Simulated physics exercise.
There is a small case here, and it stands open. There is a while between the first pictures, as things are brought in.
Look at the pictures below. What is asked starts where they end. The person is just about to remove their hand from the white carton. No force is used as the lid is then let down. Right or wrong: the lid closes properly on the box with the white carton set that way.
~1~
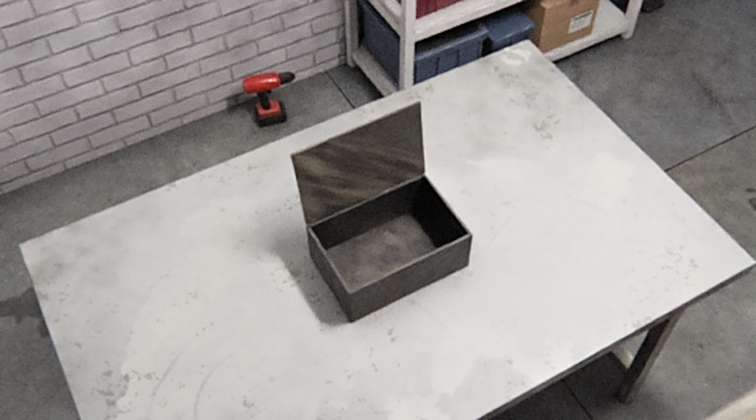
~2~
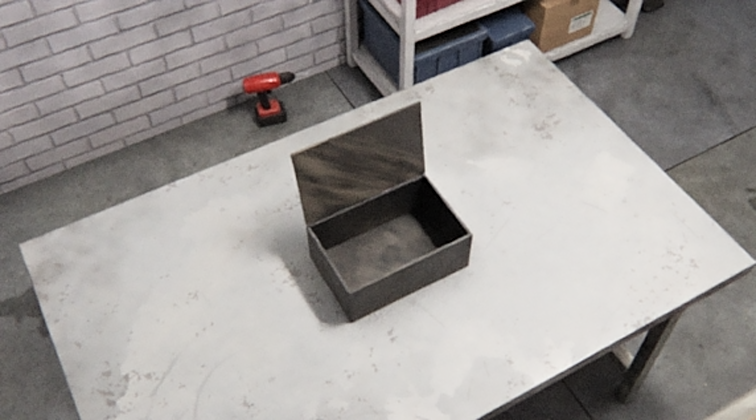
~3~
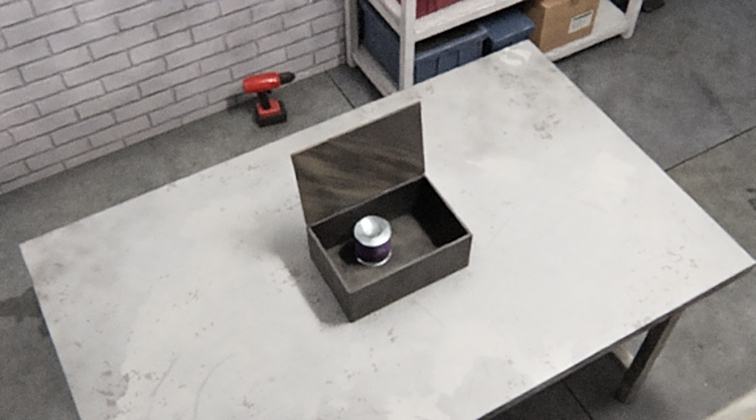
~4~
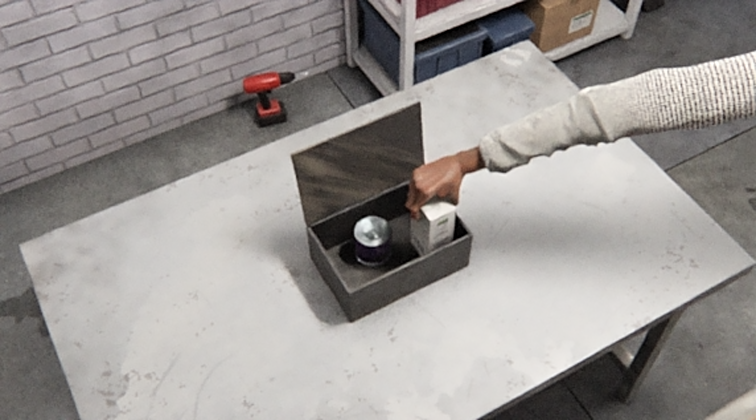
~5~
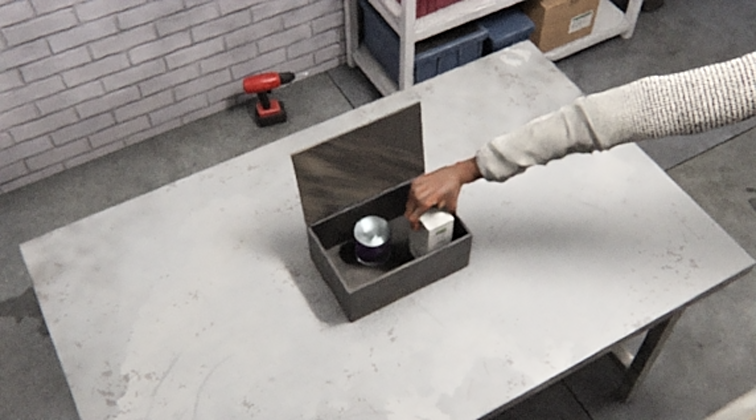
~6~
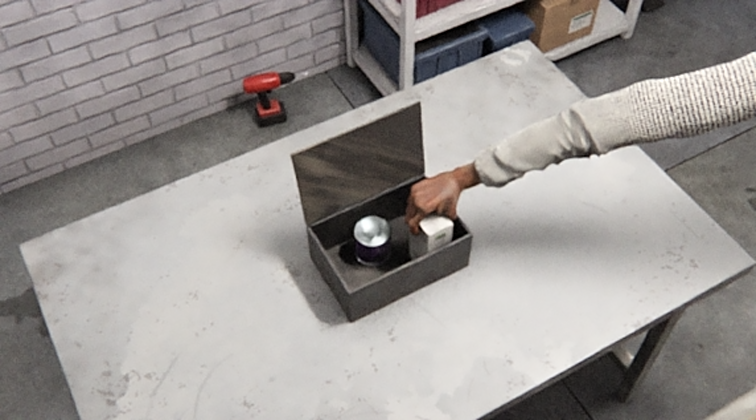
Wrong.
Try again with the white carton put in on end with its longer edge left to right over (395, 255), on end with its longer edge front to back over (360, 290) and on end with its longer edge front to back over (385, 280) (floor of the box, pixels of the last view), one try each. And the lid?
The first attempt ends with the lid standing open, the second with it standing open, and the third with it standing open.
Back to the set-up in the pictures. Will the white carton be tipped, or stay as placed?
It stays as it was set.
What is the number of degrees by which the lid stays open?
I'd say roughly 25 degrees above the rim.
Then, 1.10 s on from there, lid starting down.
Then, 1.40 s on from there, lid 72° above the rim.
Then, 1.70 s on from there, lid 49° above the rim.
Then, 1.90 s on from there, lid 30° above the rim.
In the end, lid 24° above the rim; both unmoved. At the end, from the last picture's camera, white carton near (430, 240).
